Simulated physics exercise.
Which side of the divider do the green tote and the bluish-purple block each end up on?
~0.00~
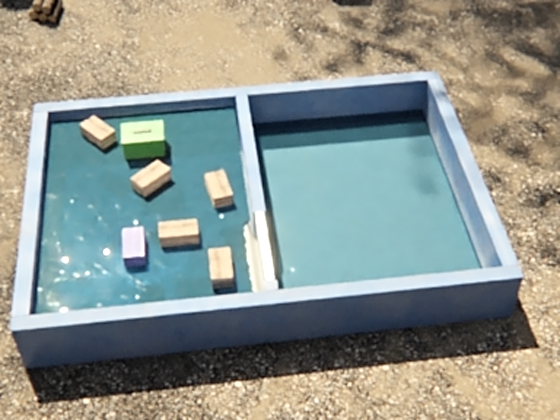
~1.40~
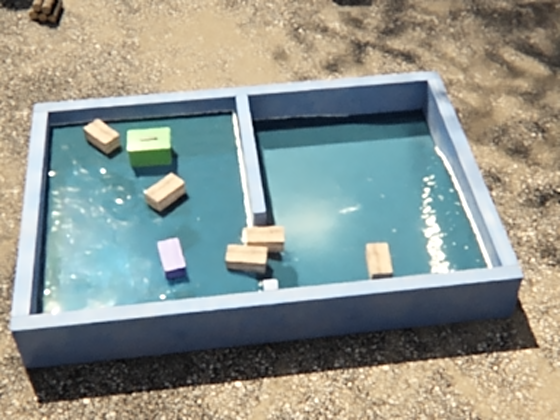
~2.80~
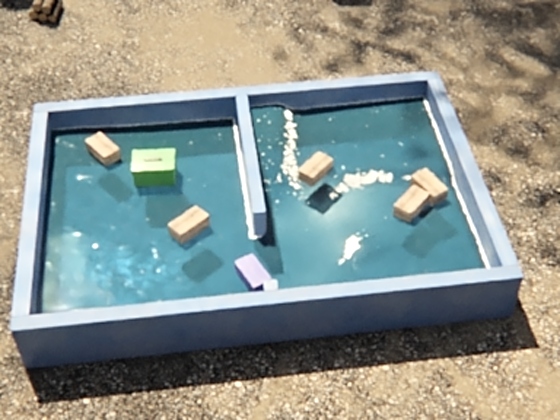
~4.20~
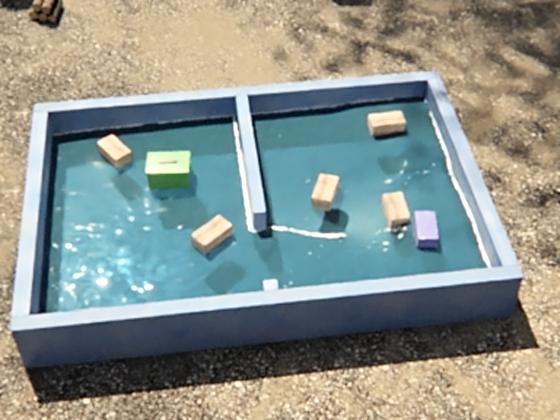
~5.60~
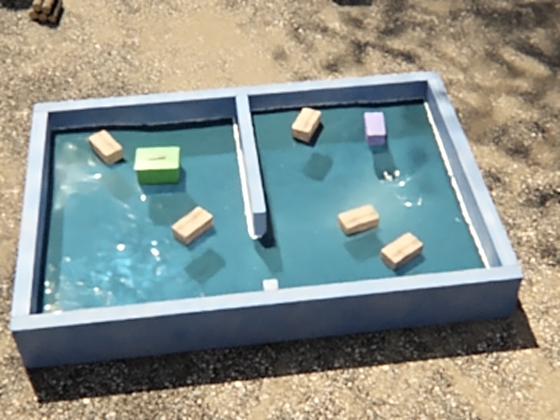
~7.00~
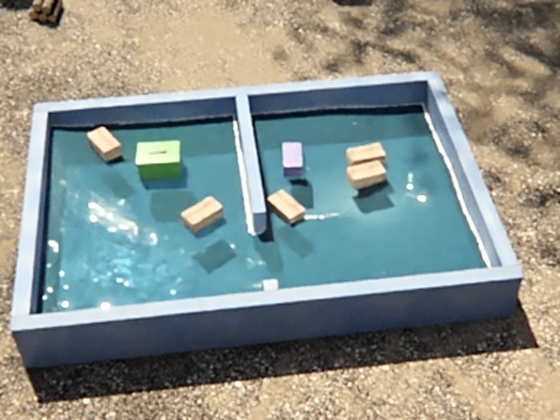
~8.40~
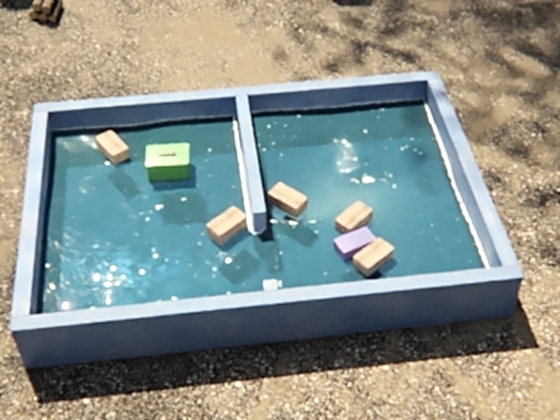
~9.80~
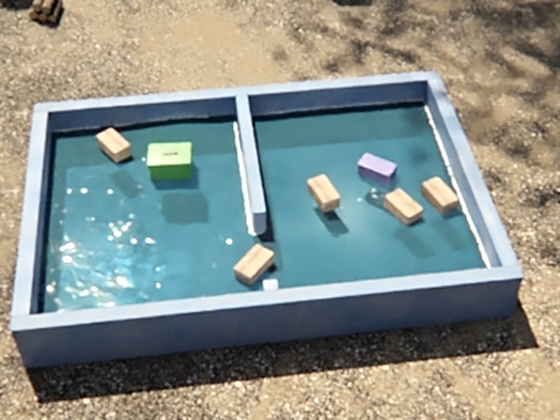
The green tote stays on the left side, short of the divider, while the bluish-purple block gets past it and ends up floating on the right.
